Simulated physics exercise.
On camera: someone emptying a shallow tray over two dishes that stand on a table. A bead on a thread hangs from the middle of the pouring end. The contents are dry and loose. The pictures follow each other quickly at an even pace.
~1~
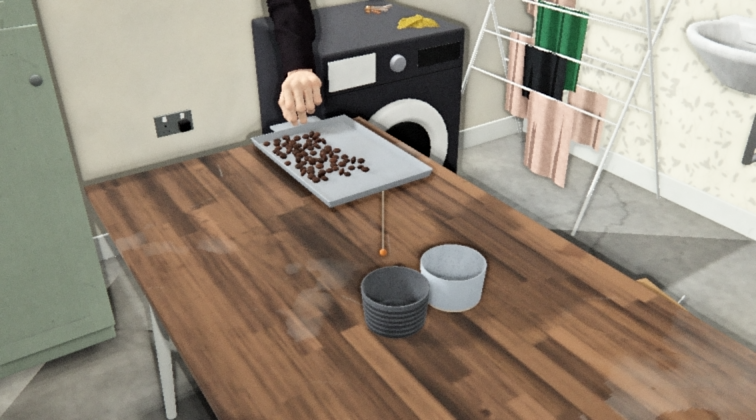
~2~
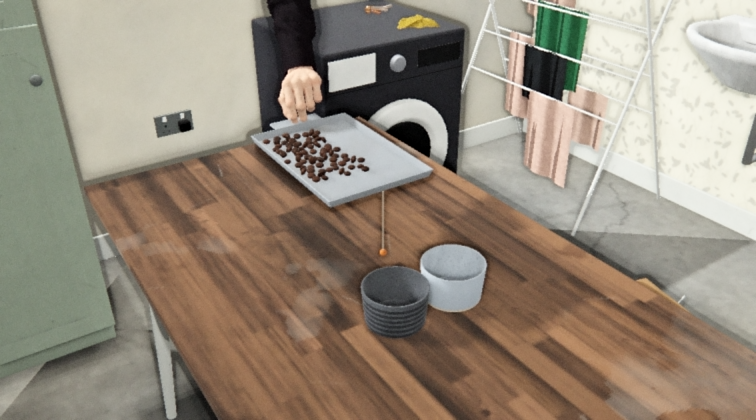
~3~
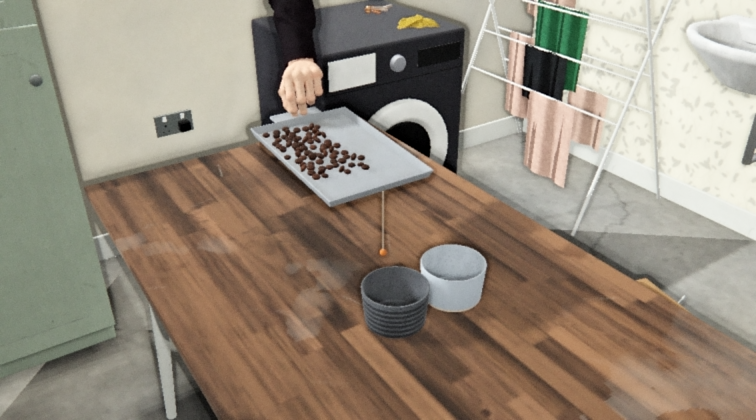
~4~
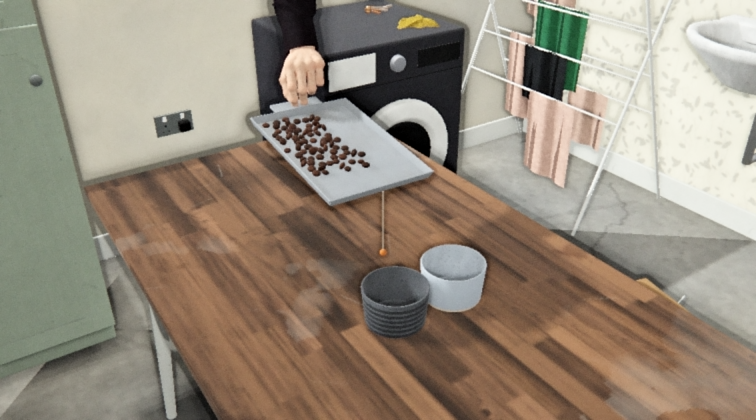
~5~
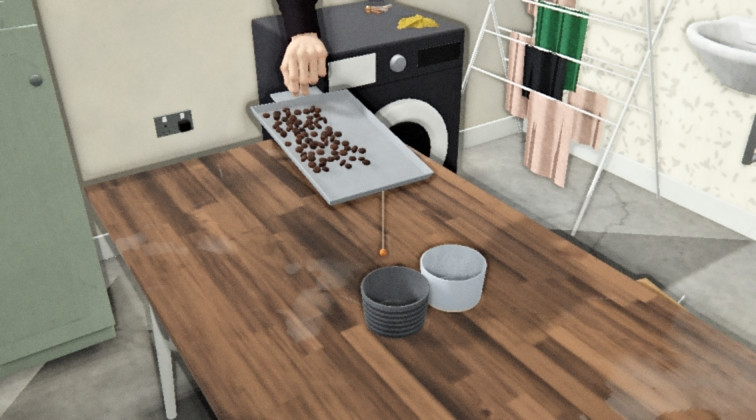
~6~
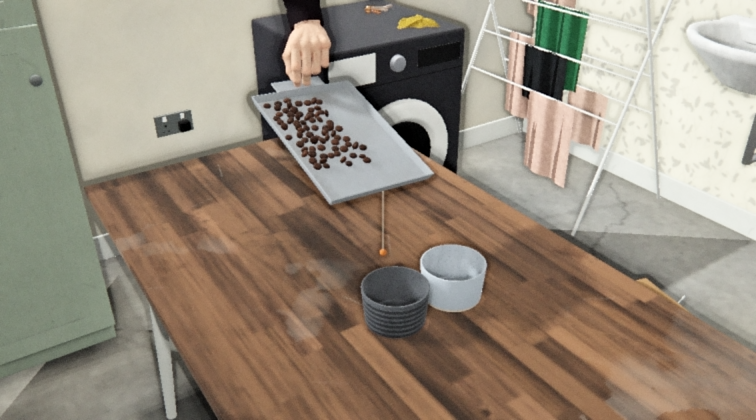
On a wooden table in a laundry room, a dark bowl and a white bowl stand below a gray tray of small brown pieces, as a hand slowly raises its far end and the tray slants toward its right corner.
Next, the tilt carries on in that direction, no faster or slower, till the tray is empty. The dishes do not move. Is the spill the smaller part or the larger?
In the dishes lies the larger part of it.
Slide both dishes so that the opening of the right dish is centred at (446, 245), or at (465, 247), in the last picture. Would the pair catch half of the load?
In turn: More than half; over half.
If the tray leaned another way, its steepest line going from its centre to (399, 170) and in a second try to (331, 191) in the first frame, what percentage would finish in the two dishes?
Roughly 40 per cent, and 10 per cent.
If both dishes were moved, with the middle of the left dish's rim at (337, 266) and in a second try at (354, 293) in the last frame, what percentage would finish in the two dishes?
Near 10 % and 60 %.
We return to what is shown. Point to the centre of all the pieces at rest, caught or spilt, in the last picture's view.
At about (427, 303).
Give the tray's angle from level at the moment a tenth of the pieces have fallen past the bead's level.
At some 65 degrees.
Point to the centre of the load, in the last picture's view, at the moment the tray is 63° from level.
Near (392, 190).
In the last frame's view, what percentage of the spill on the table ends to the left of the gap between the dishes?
About 80 per cent.
Shortly afterwards, tray tipped steeply; near two thirds on the tray; only a few in the left dish; near a third in the air.
Next, tray tipped past a quarter turn; a little on the tray; near a third in the left dish; near a third in the right dish; near a quarter outside both; only a few in the air.
Some moments later, tray tipped past a quarter turn; near a third in the left dish; near a third in the right dish; near a quarter outside both.
In the end, tray tipped past a quarter turn; near a third in the left dish; near a third in the right dish; near a quarter outside both.
